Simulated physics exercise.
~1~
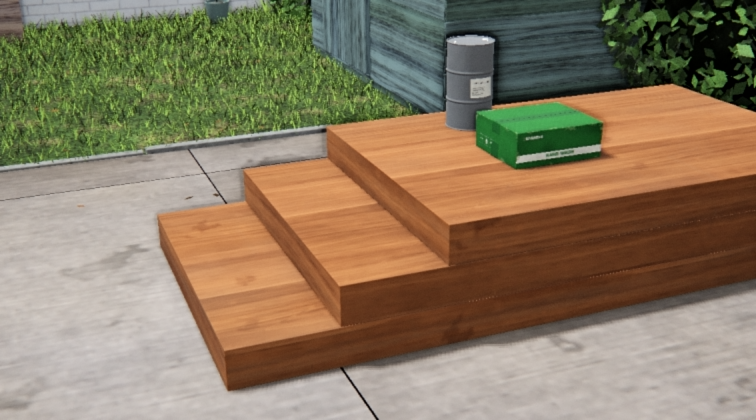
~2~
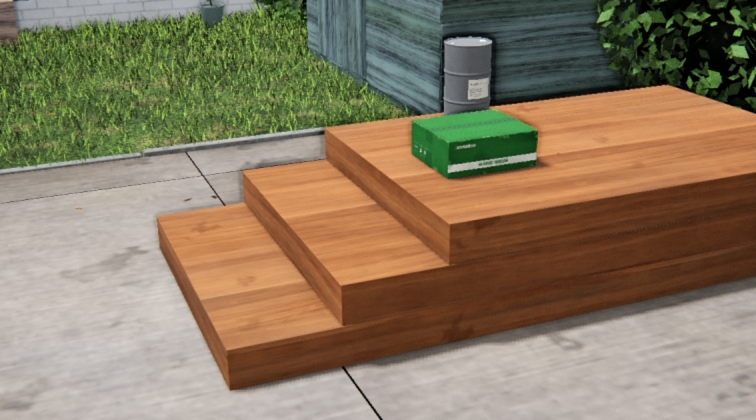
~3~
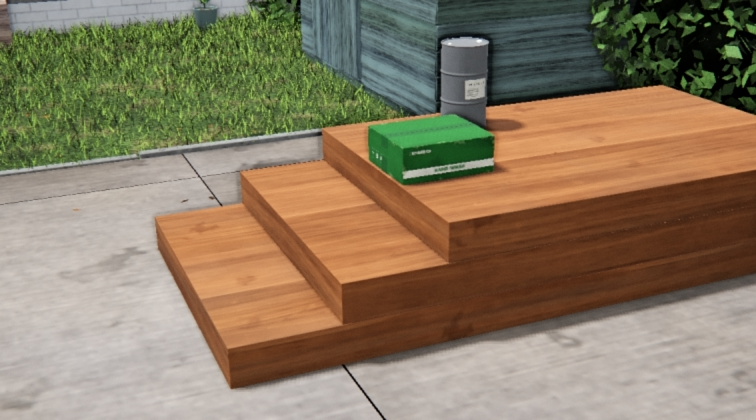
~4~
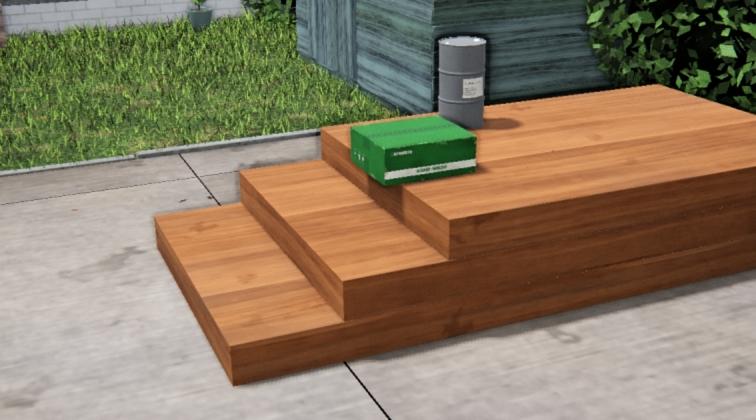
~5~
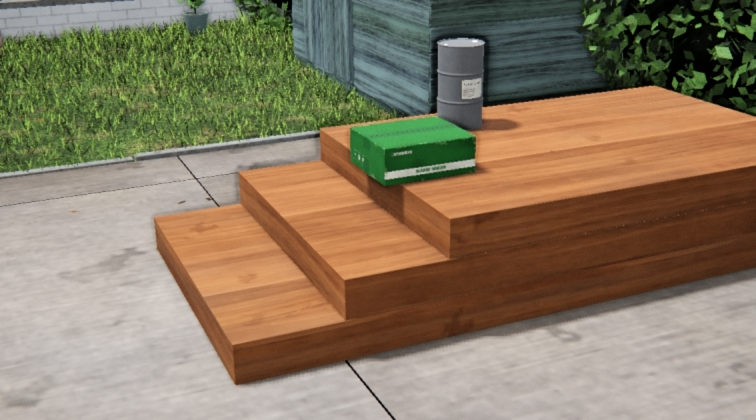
On the wooden landing, a green box slides left past a grey barrel and stops overhanging the top step's edge.
